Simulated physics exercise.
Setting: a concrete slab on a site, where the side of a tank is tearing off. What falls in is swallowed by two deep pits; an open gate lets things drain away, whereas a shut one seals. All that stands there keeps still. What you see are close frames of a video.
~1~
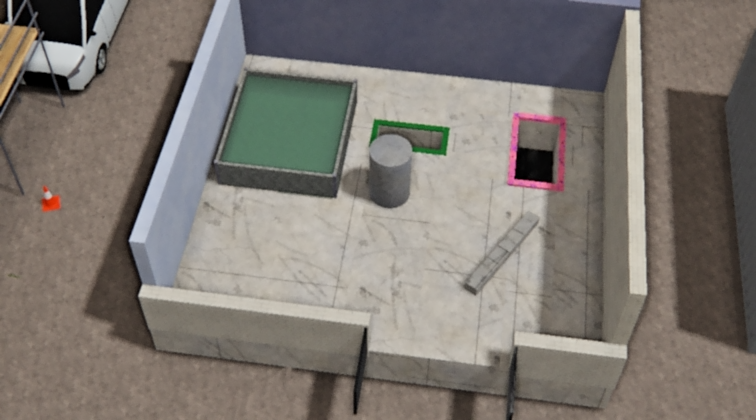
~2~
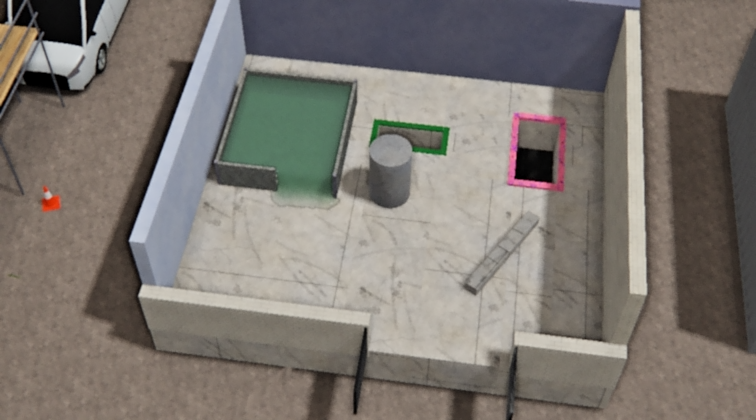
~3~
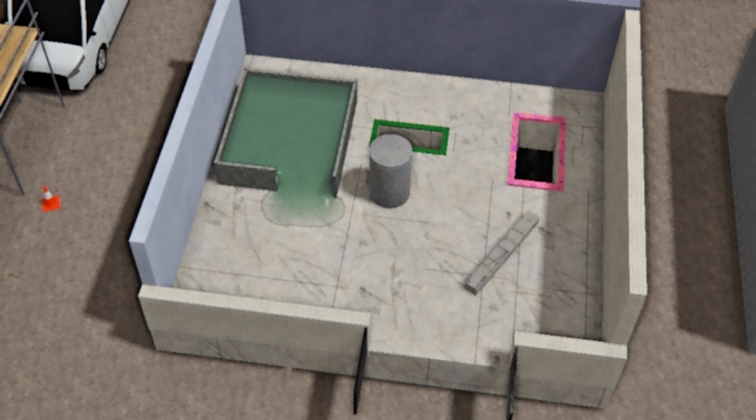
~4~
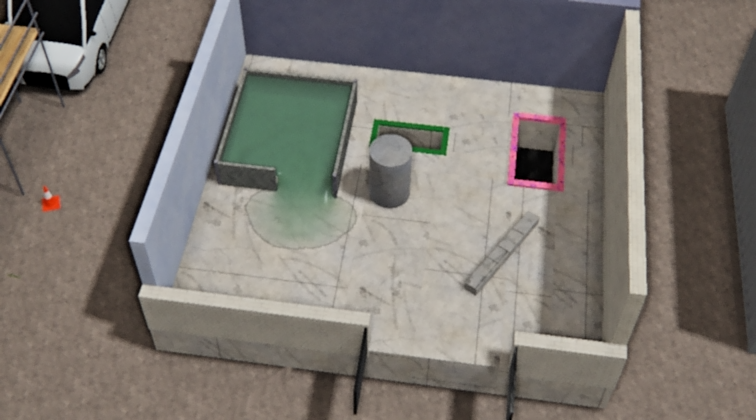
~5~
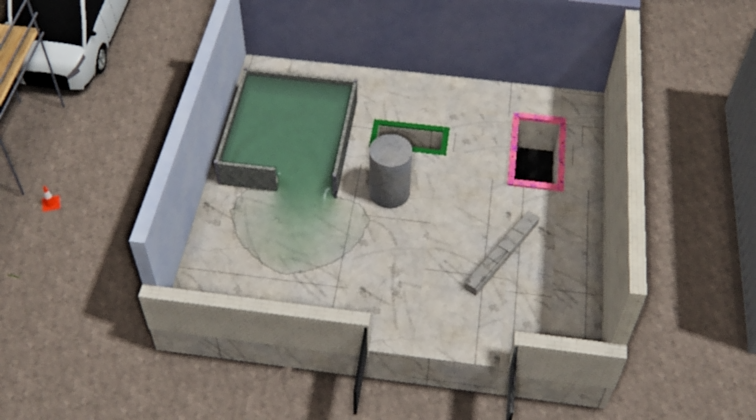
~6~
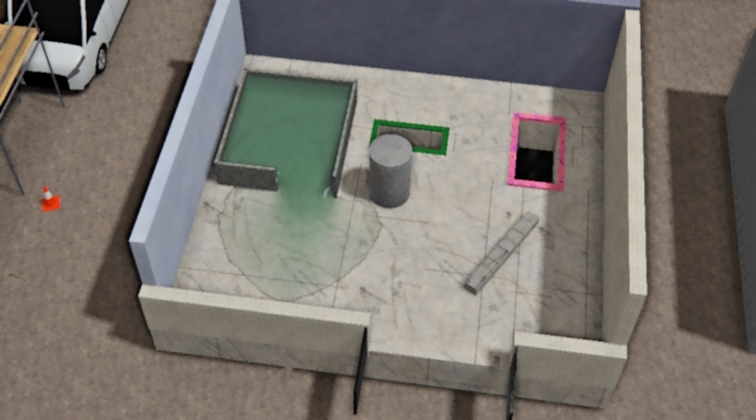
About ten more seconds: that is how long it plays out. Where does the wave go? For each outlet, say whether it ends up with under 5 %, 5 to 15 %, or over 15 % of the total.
The gate soaks up a great deal - past fifteen per cent. The pink pit soaks up scarcely any - beneath five per cent. The green pit soaks up scarcely any - beneath five per cent.
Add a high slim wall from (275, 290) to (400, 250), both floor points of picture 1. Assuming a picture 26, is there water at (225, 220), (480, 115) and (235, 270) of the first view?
Taken in turn, the three points are soaked, unsoaked and soaked.
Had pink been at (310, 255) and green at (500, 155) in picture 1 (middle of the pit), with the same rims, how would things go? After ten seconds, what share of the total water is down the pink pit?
Roughly 50 per cent ends up in the pink pit.
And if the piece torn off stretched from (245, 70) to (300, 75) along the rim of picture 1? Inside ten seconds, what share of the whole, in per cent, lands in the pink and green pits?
Near enough: Pink 10 percent, green 10 percent.
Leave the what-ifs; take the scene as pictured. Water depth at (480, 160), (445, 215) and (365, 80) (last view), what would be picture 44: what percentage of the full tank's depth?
The three come to some 0, 0 and 0 per cent respectively.
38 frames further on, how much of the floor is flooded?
About 50 per cent.
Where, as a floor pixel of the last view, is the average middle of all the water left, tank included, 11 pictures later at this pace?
At about (293, 189).
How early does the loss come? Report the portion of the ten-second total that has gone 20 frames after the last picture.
Result, approximate: 30 per cent.
A moment on, water covers 20 % of the floor; the gate 0 %, the pink pit 0 %, the green pit 0 %.
Next, water covers 30 % of the floor; the gate 1 %, the pink pit 0 %, the green pit 0 %.
Then, water covers 35 % of the floor; the gate 5 %, the pink pit 0 %, the green pit 0 %.
Later, water covers 50 % of the floor; the gate 11 %, the pink pit 0 %, the green pit 0 %.
In the end, water covers 75 % of the floor; the gate 19 %, the pink pit 0 %, the green pit 0 %.
